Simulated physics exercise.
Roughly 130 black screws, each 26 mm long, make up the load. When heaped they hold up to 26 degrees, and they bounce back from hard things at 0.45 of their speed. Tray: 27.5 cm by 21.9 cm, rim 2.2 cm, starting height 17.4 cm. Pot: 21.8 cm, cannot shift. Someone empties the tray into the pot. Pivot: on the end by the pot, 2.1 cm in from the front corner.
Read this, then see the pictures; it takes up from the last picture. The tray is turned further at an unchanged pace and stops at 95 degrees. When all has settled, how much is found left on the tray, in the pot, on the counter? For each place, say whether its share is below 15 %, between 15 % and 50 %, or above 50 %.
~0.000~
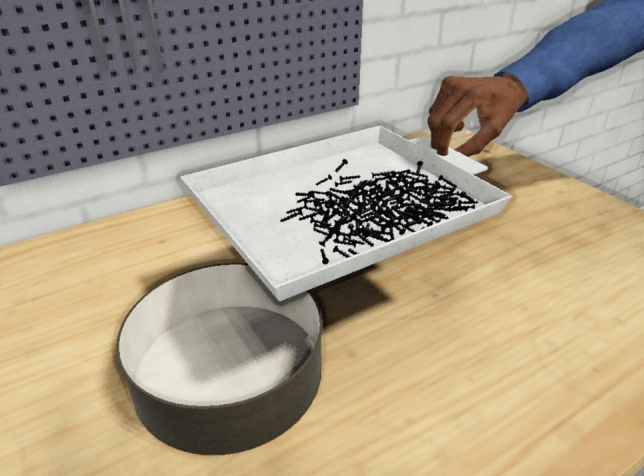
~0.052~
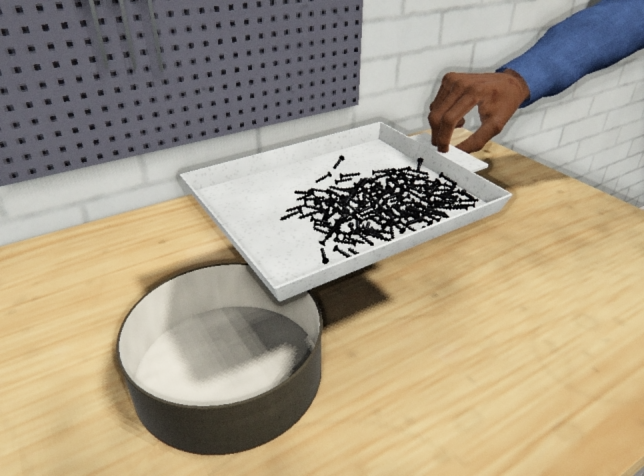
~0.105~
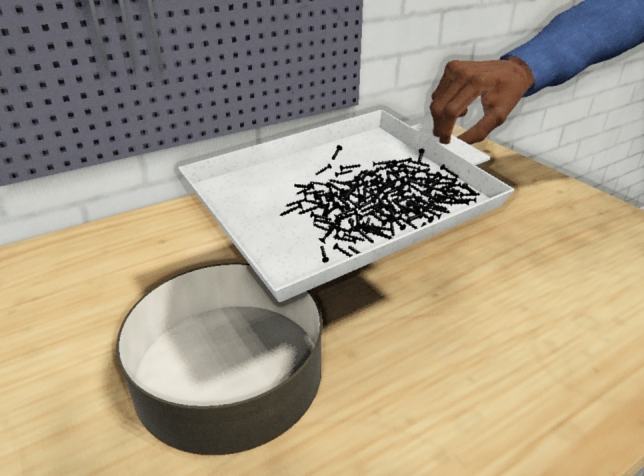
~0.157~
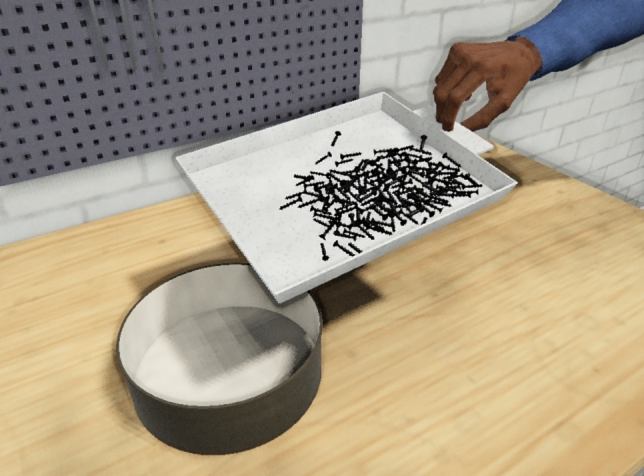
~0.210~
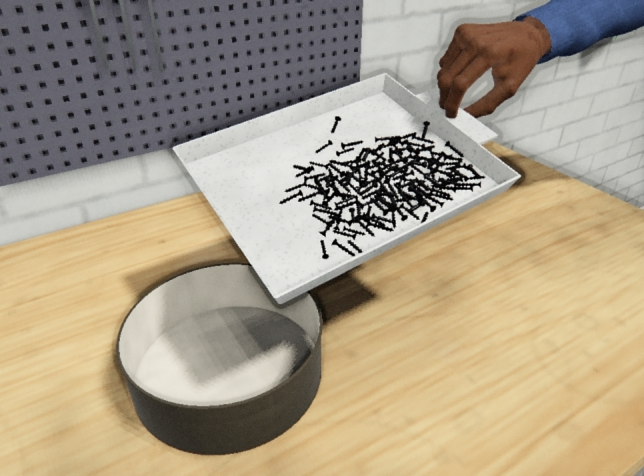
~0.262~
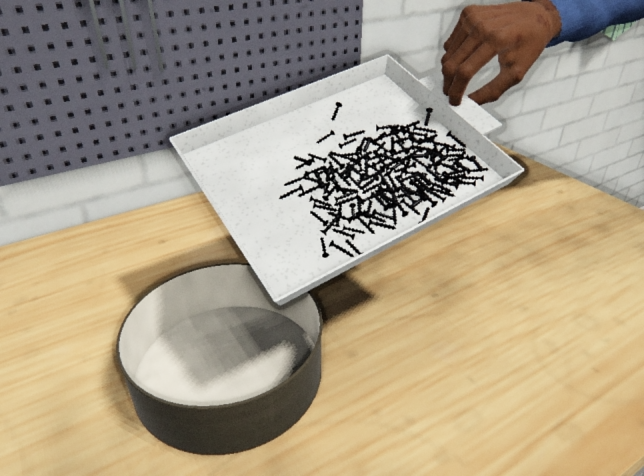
Tray: Below 15 %; pot: Below 15 %; counter: Above 50 %.
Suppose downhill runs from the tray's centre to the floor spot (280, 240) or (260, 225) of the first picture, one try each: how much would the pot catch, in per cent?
I'd put it at roughly 55 per cent for the first tilt and roughly 95 per cent for the second.
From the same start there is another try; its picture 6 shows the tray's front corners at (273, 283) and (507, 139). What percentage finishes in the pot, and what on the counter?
Pot 90; counter 10.
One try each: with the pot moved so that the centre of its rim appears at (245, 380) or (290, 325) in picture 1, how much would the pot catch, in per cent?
That gives roughly 85 per cent and then 30 per cent.
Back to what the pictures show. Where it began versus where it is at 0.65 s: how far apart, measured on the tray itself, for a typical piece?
Around 7 centimetres.
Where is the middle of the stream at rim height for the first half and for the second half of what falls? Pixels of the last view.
At roughly (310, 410) first, later on at (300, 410).
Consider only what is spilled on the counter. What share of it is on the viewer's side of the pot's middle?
Roughly 100 per cent.
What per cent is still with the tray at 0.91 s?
I'd say close to 60 per cent.
Then, at 0.65 s, tilt 55 degrees; the tray holds 100 %, the pot 0 %.
Then, at 0.91 s, tilt 80 degrees; the tray holds 60 %, the pot 0 %.
After 1.28 s, tilt 95 degrees; the tray holds 0 %, the pot 0 %.
In the end, at 2.2 s, tray 0 %, pot 0 %, counter 100 %.
